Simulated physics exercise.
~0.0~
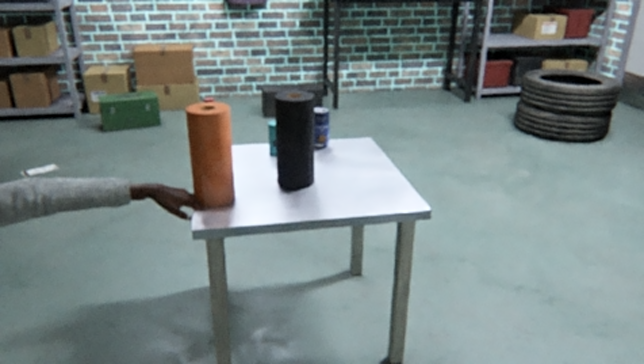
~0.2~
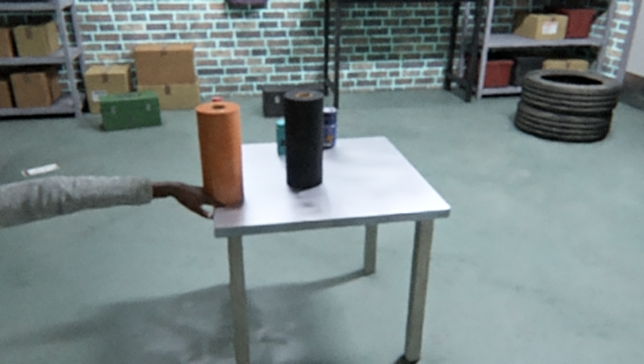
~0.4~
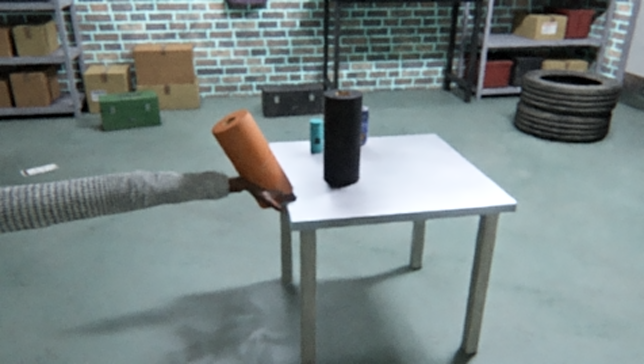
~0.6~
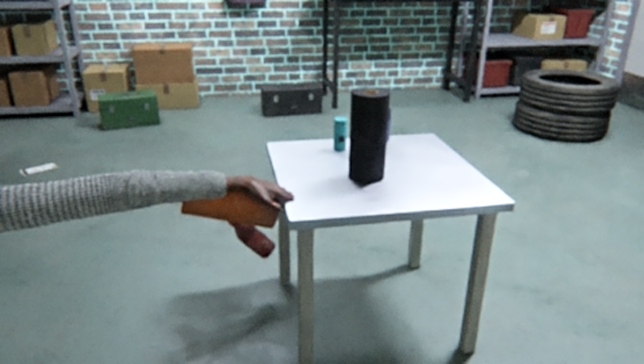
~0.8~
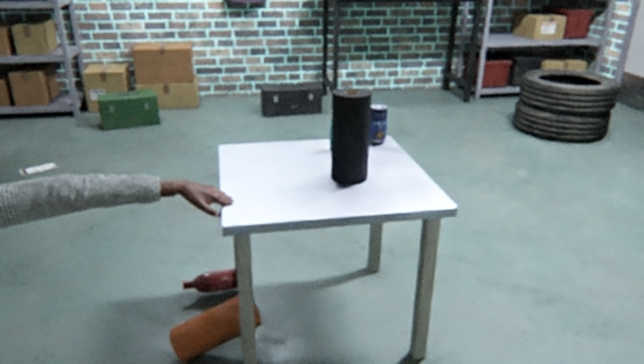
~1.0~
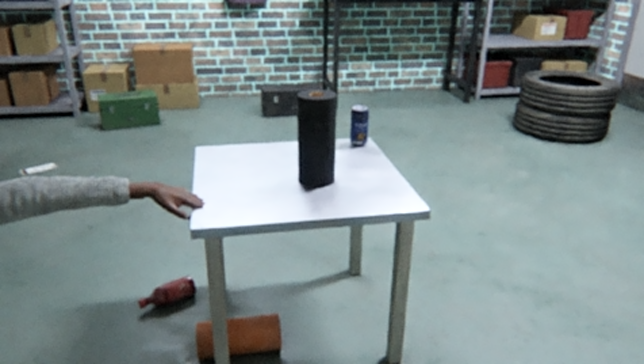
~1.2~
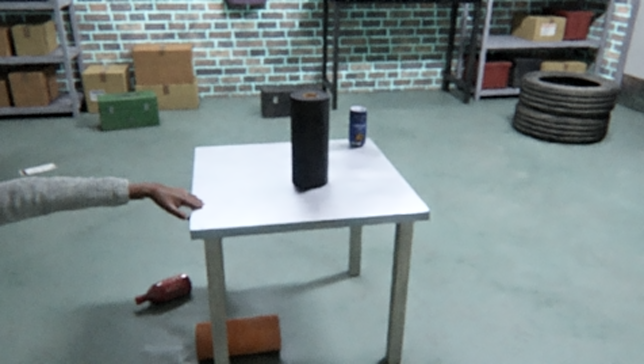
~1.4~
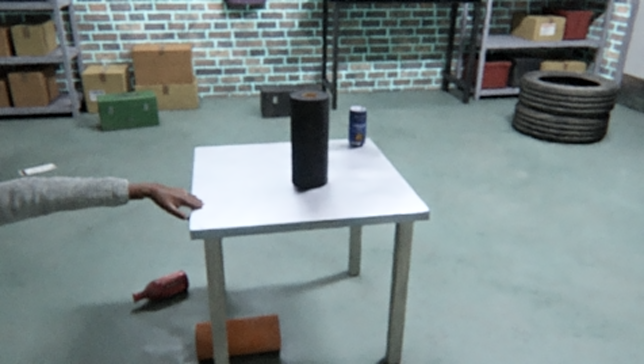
A hand at the left pulled a small white table to the right and then shoved it back, sending an orange roll and a red bottle off the near left side onto the floor, while the black roll and blue can stayed standing on top.
